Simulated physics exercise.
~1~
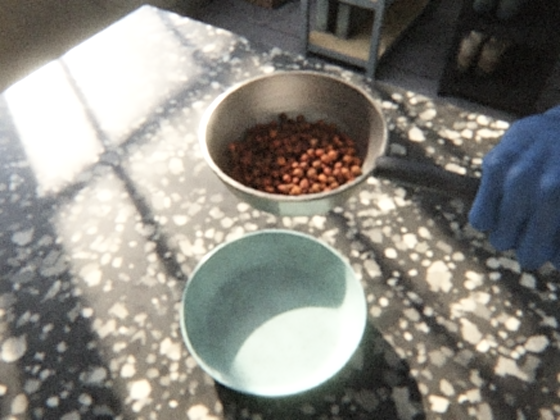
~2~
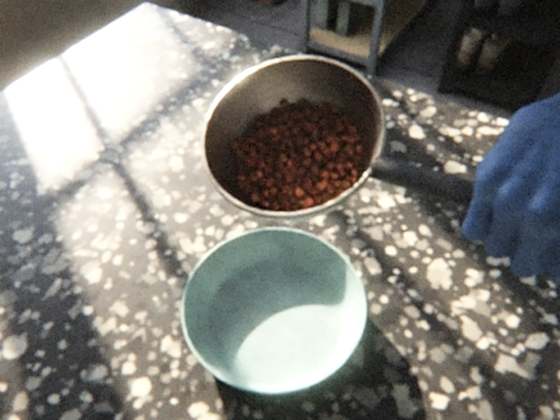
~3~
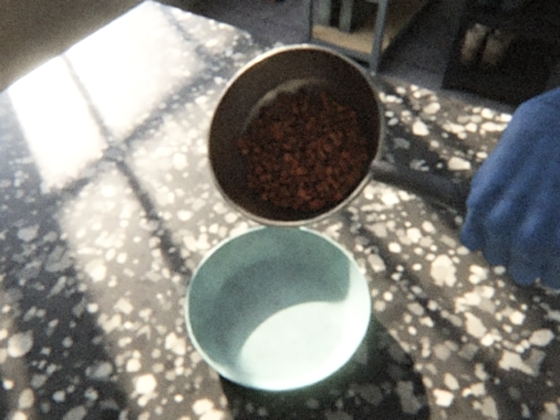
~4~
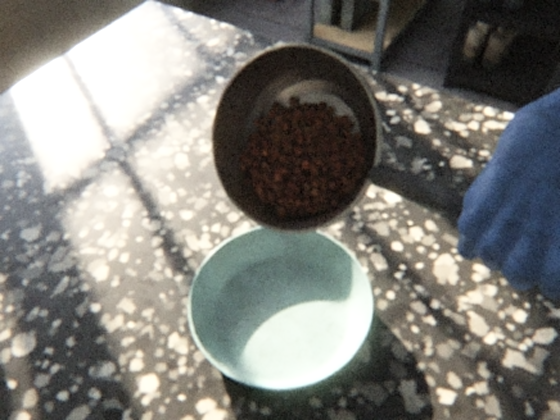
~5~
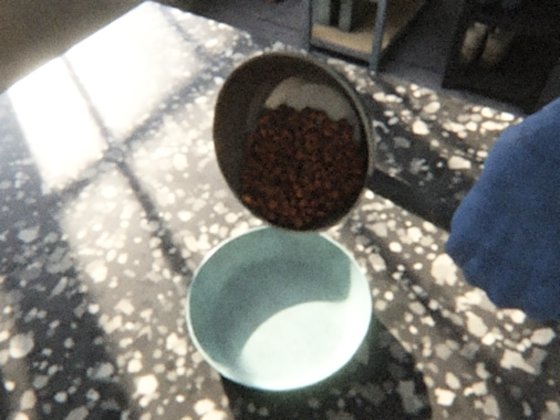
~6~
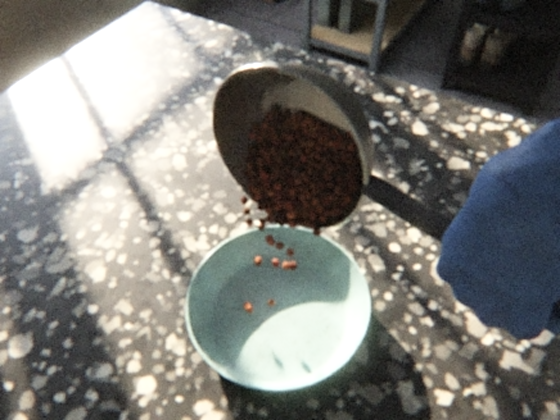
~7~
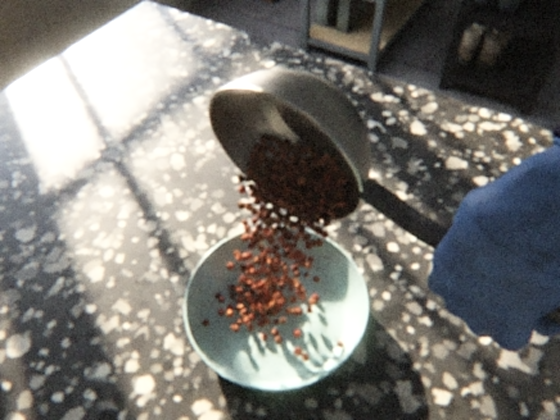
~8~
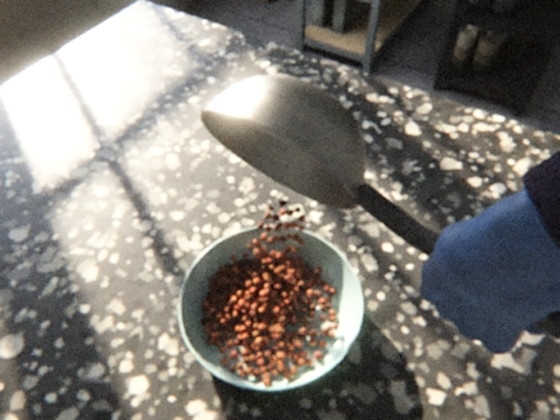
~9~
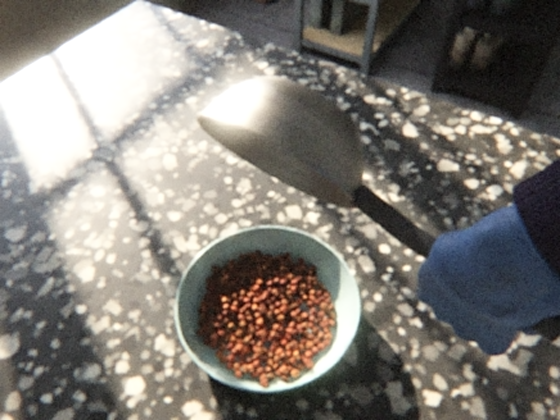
The clip opens on a sunlit, speckled countertop, where a blue-gloved hand at the right holds a metal pan of small reddish-brown pellets just beyond an empty pale green bowl. The hand gradually tips the pan toward the bowl, and the pellets stay inside at first as it leans further. A few then spill over the lower edge, followed by a thick stream that scatters across the bowl. The pan keeps turning until its rounded underside shows and the last pellets drop. It ends with the pan held overturned above the bowl, which now contains the reddish-brown heap.
